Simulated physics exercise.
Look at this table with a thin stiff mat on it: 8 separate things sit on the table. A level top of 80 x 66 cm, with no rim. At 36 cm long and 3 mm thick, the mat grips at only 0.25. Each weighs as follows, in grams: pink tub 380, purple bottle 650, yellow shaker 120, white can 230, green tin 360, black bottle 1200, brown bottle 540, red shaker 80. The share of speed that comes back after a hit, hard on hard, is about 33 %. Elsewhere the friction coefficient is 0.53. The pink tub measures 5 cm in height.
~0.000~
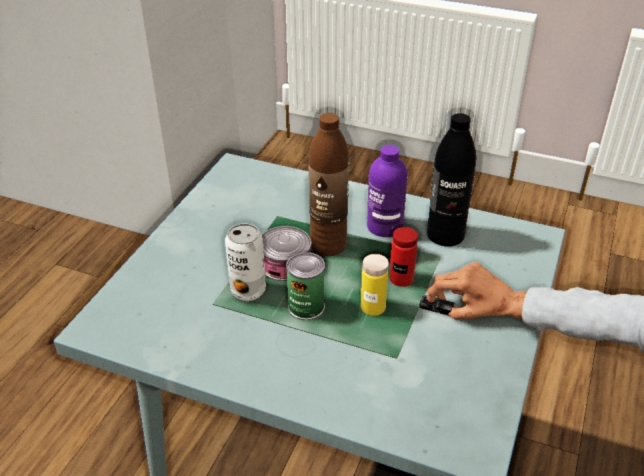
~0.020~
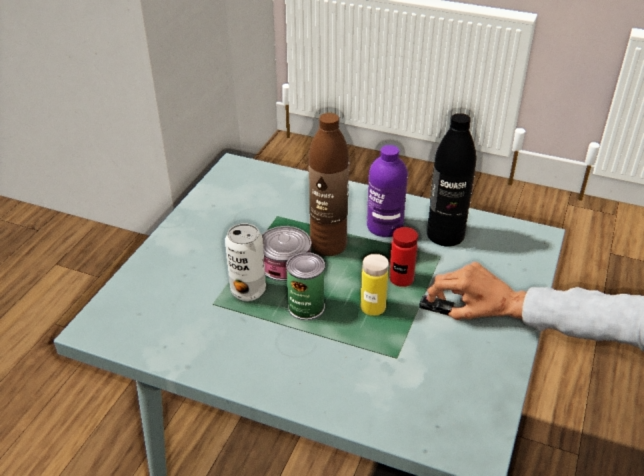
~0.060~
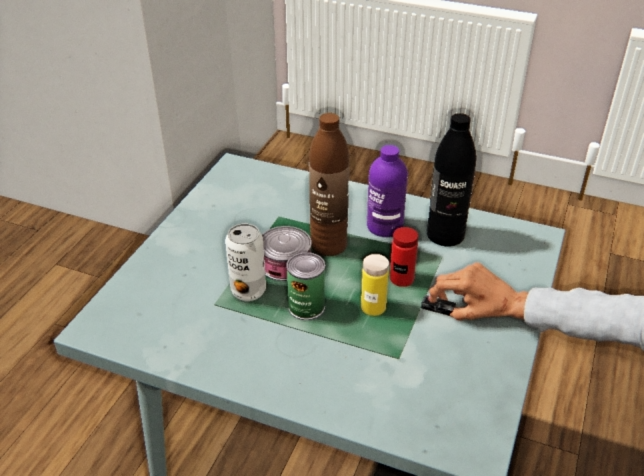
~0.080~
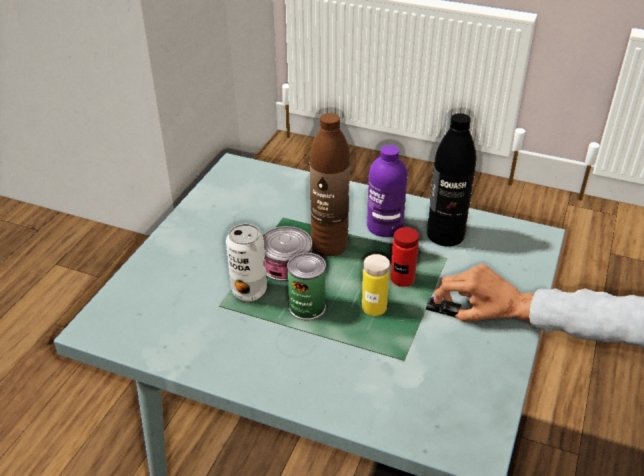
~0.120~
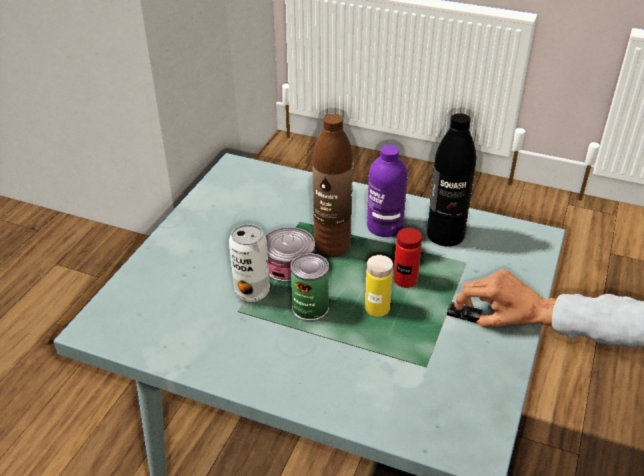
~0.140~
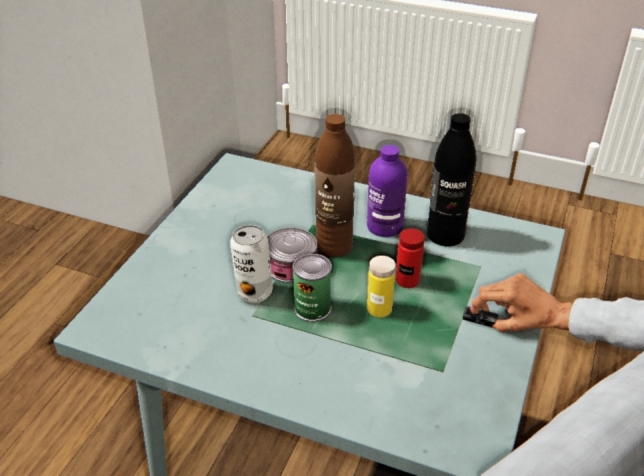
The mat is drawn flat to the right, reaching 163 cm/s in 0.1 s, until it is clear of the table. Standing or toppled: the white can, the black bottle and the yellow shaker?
White can: Standing, black bottle: Standing, yellow shaker: Toppled.
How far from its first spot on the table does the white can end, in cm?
I'd say about 2 cm between start and finish.
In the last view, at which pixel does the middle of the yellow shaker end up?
Close to (488, 351).
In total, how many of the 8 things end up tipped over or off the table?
3.
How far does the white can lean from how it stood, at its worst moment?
The peak lean comes to some 4 degrees.
After 0.24 s, 24 cm of pull; yellow shaker moved 5 cm near (401, 292); white can 4° off upright near (259, 267); red shaker 4° off upright.
After 0.44 s, 57 cm of pull; yellow shaker 25° off upright near (460, 309); white can moved 2 cm near (257, 268); red shaker 12° off upright.
After 0.84 s, 83 cm of pull; yellow shaker on its side near (490, 342); white can moved 2 cm near (257, 268); red shaker on its side.
In the end (2.4 s), toppled on the table, yellow shaker, brown bottle and red shaker; the other 5 under 6 cm from the start. At the end, from the last picture's camera, white can near (257, 268), black bottle near (453, 180).
